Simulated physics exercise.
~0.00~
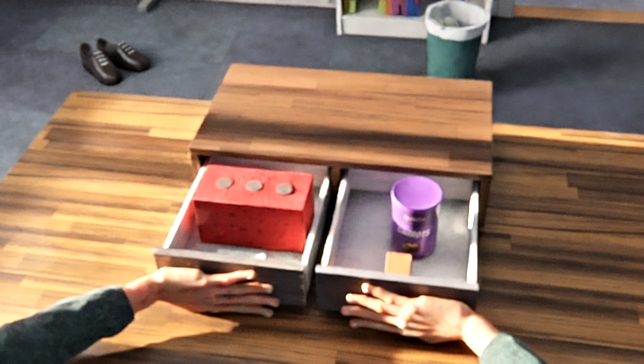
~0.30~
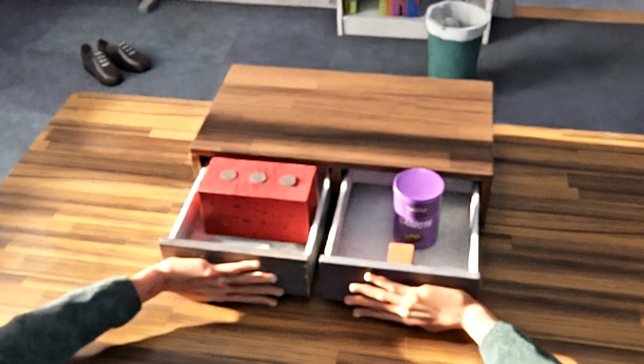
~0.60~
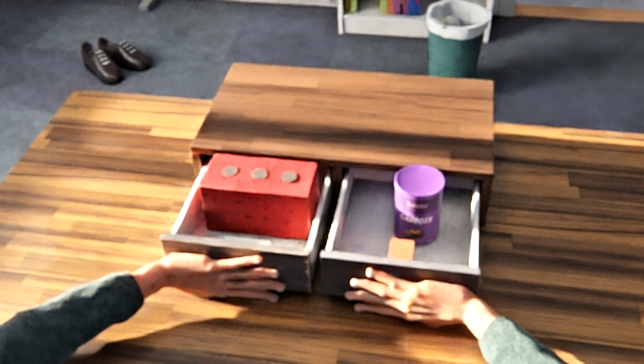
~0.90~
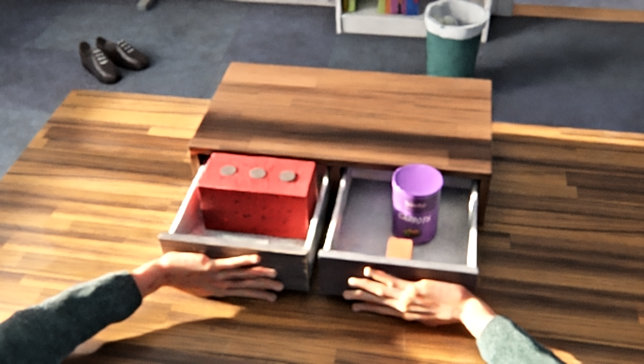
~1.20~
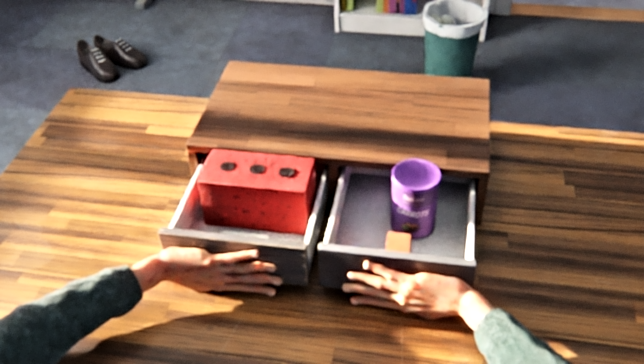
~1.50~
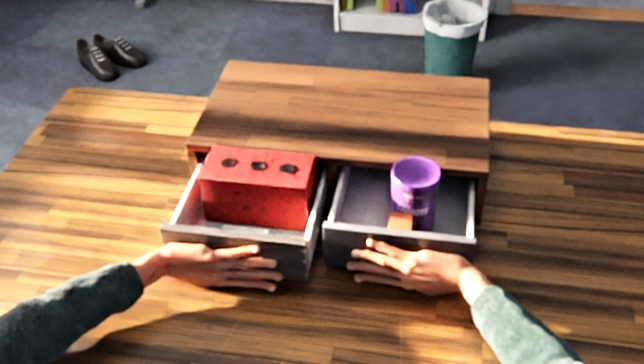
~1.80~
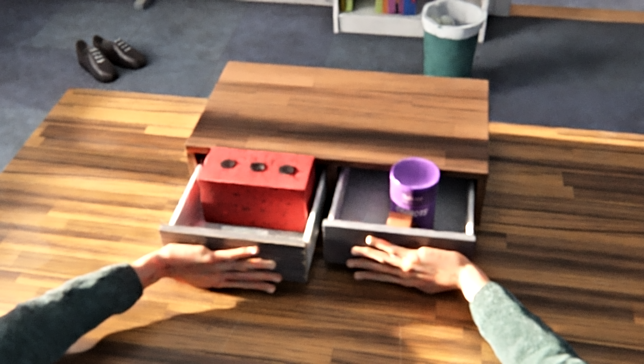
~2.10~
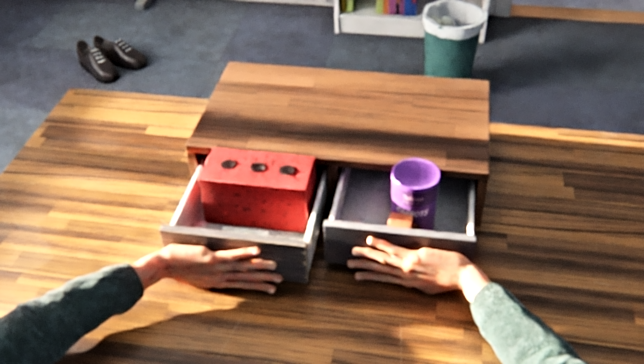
Two hands push the side-by-side drawers slightly inward, but both drawers stay ajar.
